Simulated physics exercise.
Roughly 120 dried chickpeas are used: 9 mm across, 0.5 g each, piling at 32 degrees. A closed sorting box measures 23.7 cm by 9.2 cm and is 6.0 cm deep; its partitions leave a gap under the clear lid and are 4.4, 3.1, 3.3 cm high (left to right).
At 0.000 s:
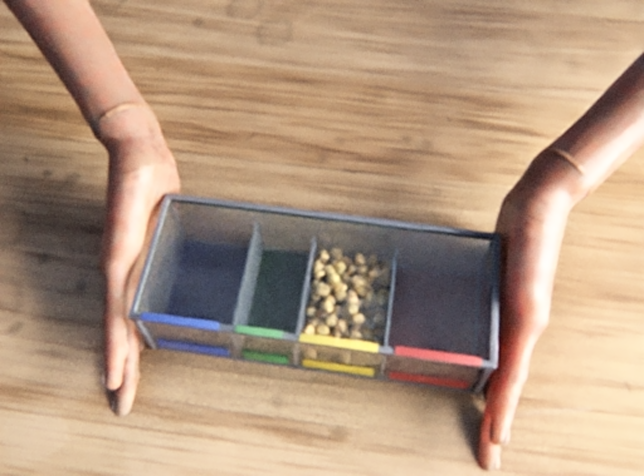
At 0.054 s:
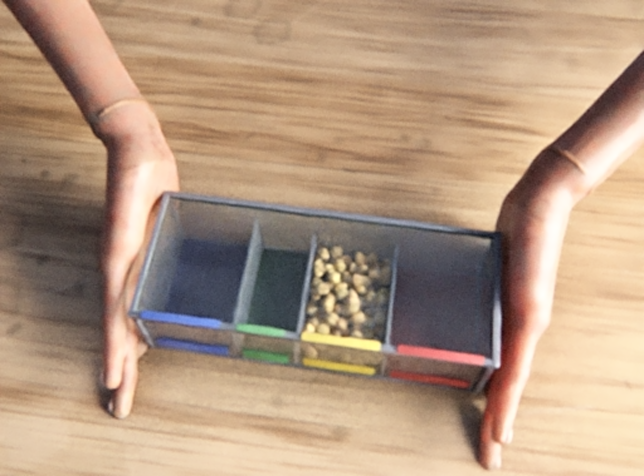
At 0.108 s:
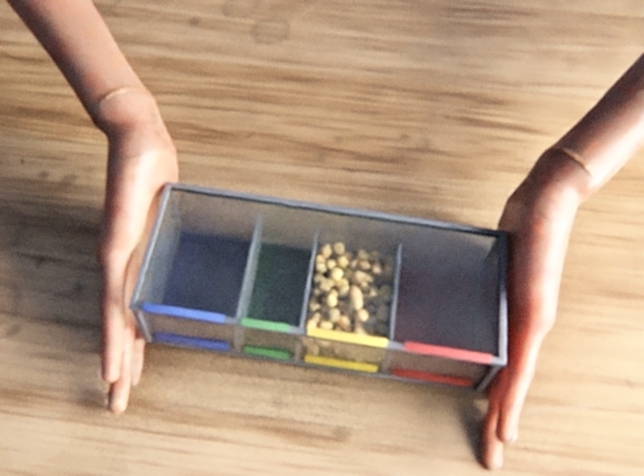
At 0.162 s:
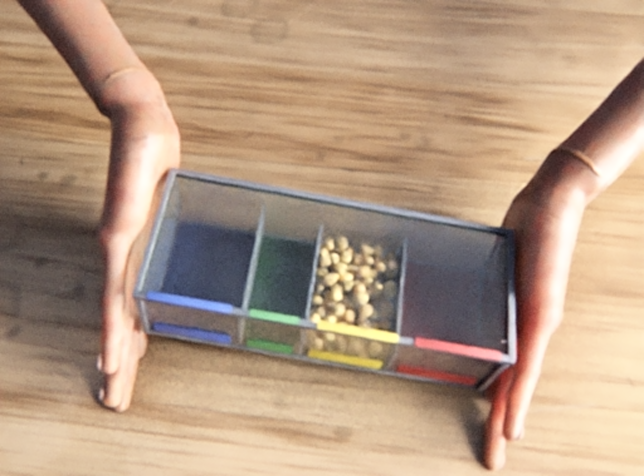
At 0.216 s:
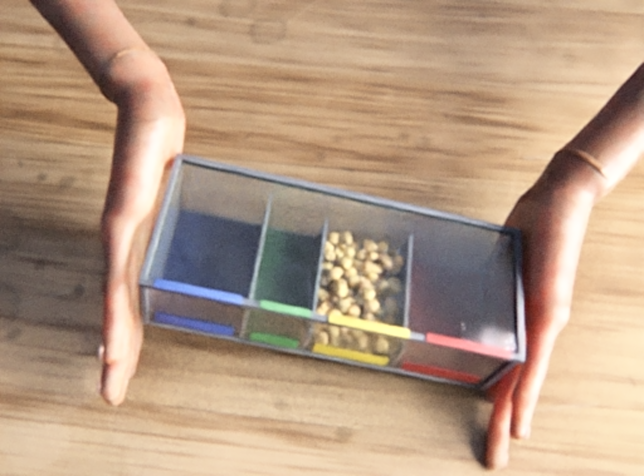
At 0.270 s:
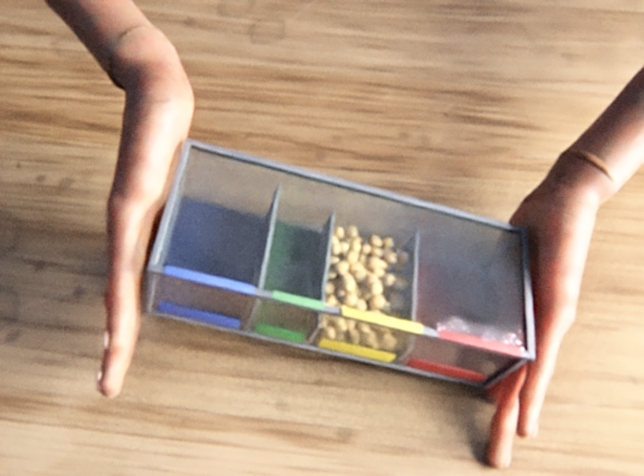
At the start, two hands hold a clear-lidded box with blue, green, yellow and red sections nearly level above a wooden surface, chickpeas filling the yellow one. The left hand then raises its end, gradually tilting the box down toward the right, while the chickpeas stay in the yellow section.
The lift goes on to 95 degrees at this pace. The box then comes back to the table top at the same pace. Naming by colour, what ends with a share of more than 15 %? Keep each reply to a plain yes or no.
Here goes: Red yes; blue no; green no; yellow yes.
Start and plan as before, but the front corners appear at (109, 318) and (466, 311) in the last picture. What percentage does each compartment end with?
Red 0 %, blue 50 %, green 20 %, yellow 30 %.
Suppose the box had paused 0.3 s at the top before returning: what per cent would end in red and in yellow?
You'd end up with red at 65 per cent and yellow at 35 per cent.
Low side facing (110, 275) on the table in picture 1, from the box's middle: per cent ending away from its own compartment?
Estimate: Some 65 per cent.
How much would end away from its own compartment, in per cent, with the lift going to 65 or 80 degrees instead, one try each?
Some 5 and 20 per cent.
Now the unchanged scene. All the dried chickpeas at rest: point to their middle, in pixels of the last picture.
My guess is close to (434, 298).
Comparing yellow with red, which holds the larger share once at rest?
Red comes out ahead.
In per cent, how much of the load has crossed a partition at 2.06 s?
Around 60 per cent.
After 1.35 s, tilt 95 degrees; red 20 %, yellow 80 %.
After 2.06 s, tilt 42 degrees; red 60 %, yellow 40 %.
After 2.81 s, tilt 0 degrees; red 60 %, yellow 40 %.
In the end, at 3.5 s, red 60 %, blue 0 %, green 0 %, yellow 40 %.
